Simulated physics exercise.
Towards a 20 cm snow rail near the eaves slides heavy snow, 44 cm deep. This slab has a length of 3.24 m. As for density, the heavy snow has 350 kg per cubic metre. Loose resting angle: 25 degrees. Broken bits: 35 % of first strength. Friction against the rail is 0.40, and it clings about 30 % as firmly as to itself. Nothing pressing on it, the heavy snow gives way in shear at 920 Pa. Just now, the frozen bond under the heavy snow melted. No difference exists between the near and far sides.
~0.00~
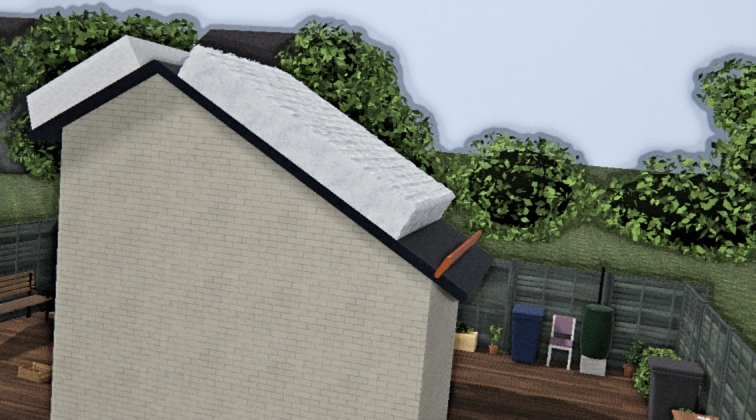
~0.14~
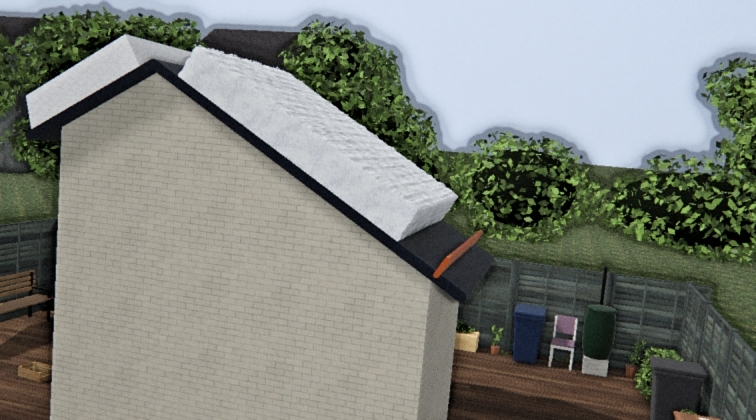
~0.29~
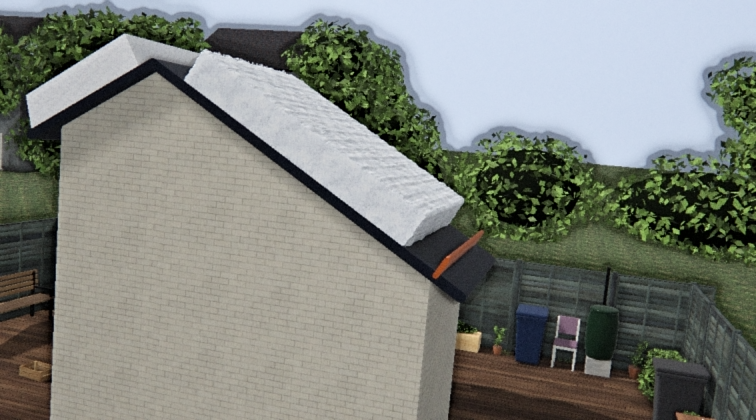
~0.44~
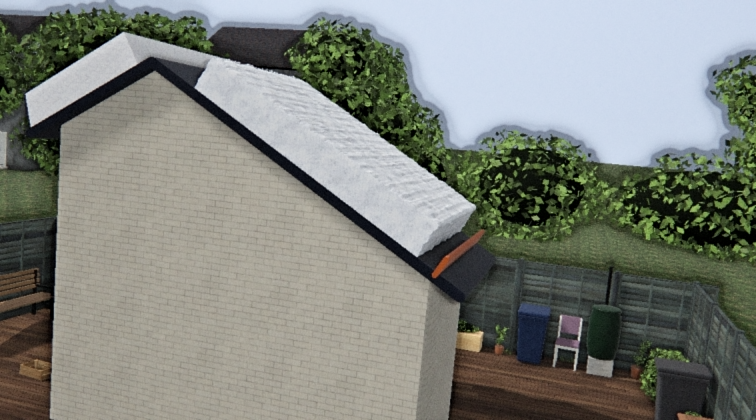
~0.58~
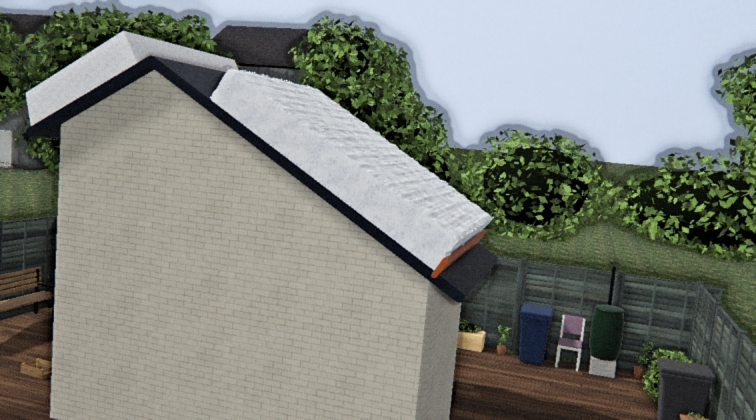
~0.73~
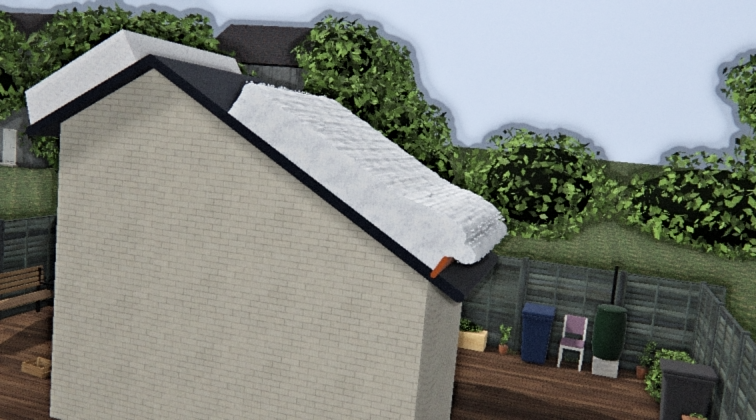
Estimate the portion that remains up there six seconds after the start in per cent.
My estimate is 47 percent.
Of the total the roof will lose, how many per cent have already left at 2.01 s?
The figure is some 90 %.
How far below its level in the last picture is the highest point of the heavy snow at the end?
Roughly 0.7 m.
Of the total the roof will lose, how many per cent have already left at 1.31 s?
Roughly 50 %.
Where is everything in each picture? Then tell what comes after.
The first frame shows leading edge of the heavy snow at (415, 212).
The second frame shows leading edge of the heavy snow at (416, 214), its middle shifted 3.5 cm.
The third frame shows leading edge of the heavy snow at (424, 220), its middle shifted 14 cm.
The fourth frame shows leading edge of the heavy snow at (436, 229), its middle shifted 32 cm.
The fifth frame shows leading edge of the heavy snow at (456, 243), its middle shifted 58 cm, 3 % of it past the rail, in one piece.
The sixth frame shows leading edge of the heavy snow at (475, 256), its middle shifted 85 cm, 9 % of it past the rail, cracking.
After 1.31 s, 71 % of the snow is on the roof.
After 2.01 s, 54 % of the snow is on the roof.
After 2.70 s, 48 % of the snow is on the roof.
After 3.40 s, 47 % of the snow is on the roof.
After 6.00 s, at the end, 47 % of the snow is on the roof.
